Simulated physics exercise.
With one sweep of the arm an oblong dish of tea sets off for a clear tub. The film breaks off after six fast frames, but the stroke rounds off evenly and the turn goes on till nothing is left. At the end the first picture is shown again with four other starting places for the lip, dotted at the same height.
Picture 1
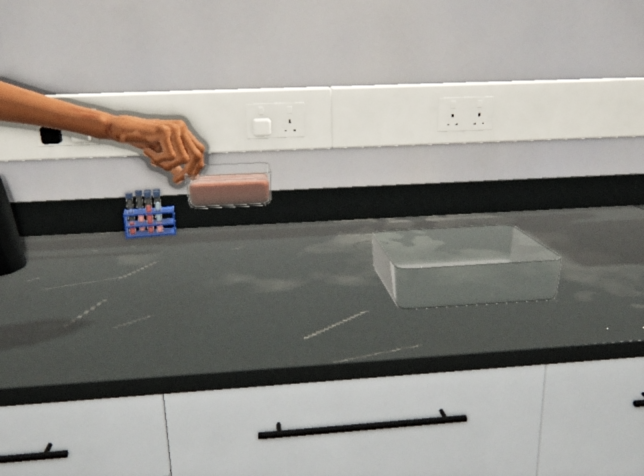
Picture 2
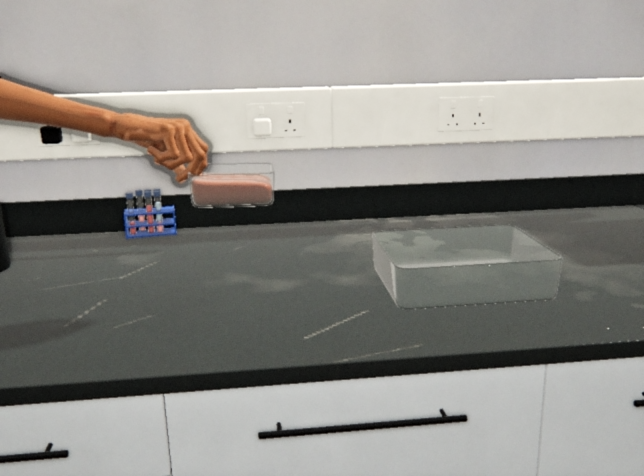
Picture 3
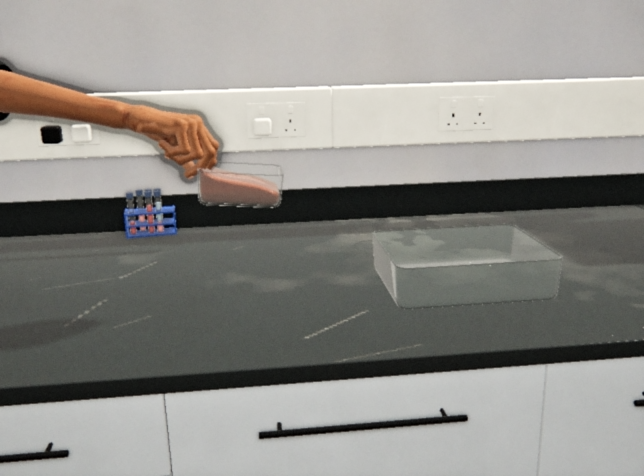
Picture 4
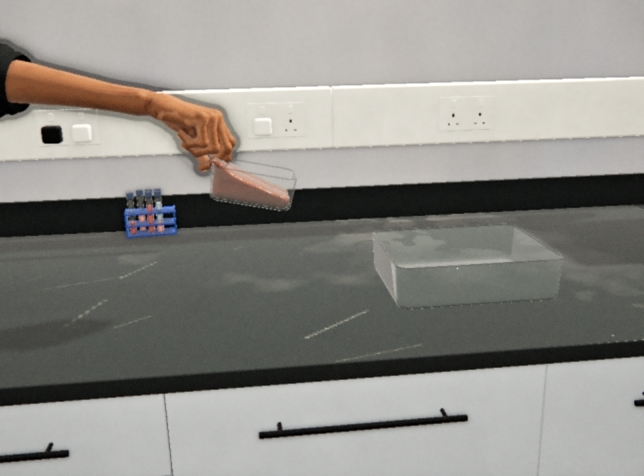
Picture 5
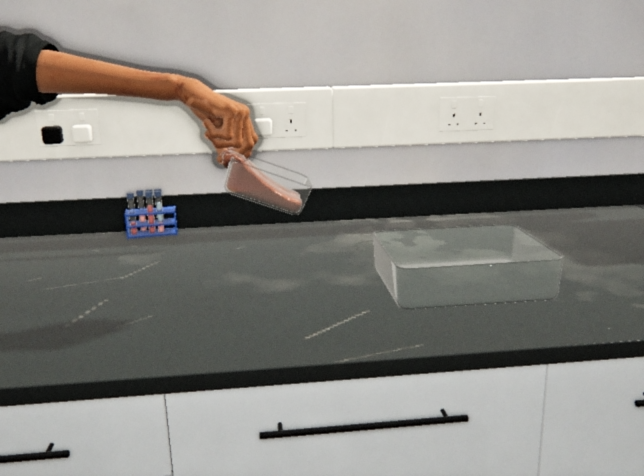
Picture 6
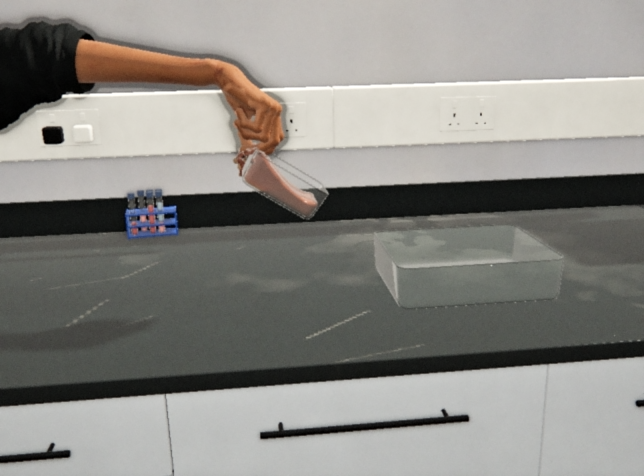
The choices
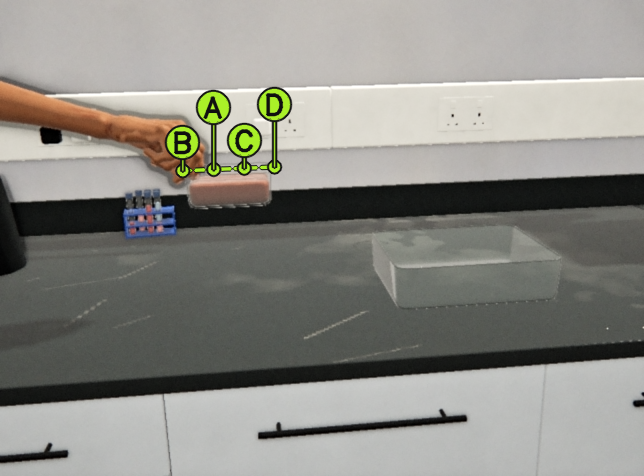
The clip shows a hand holding a clear oblong dish of pinkish liquid above a dark counter, with a blue rack and a clear tub resting there. The arm moves right, progressively tilting the dish down toward the right.
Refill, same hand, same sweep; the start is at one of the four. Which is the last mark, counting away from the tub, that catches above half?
Use spot C.
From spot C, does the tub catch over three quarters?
No, it does not.
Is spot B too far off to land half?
Yes, that goes wrong.
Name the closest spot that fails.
Here it is spot A.
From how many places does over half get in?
Two.
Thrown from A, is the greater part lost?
Yes, that goes wrong.
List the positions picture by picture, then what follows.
In the first frame, upright, lip at (269, 167); tub from (395, 308) to (555, 298); nothing has left yet.
In the second frame, upright, lip at (272, 167); nothing has left yet.
In the third frame, tipped about 5°, lip at (281, 170); nothing has left yet.
In the fourth frame, tipped about 12°, lip at (294, 174); tea is over the rim, down to (225, 163).
In the fifth frame, tipped about 22°, lip at (309, 181); tea is over the rim, down to (228, 164).
In the sixth frame, tipped about 33°, lip at (325, 188); tea is over the rim, down to (240, 176).
In lime, A at (213, 169); B at (182, 170); C at (244, 168); D at (274, 166).
With A, about 35 % lands in the tub, 57 % falls short and 8 % goes beside or beyond.
With B, about 3 % lands in the tub, 93 % falls short and 4 % goes beside or beyond.
With C, about 62 % lands in the tub, 26 % falls short and 12 % goes beside or beyond.
With D, about 66 % lands in the tub, 19 % falls short and 15 % goes beside or beyond.
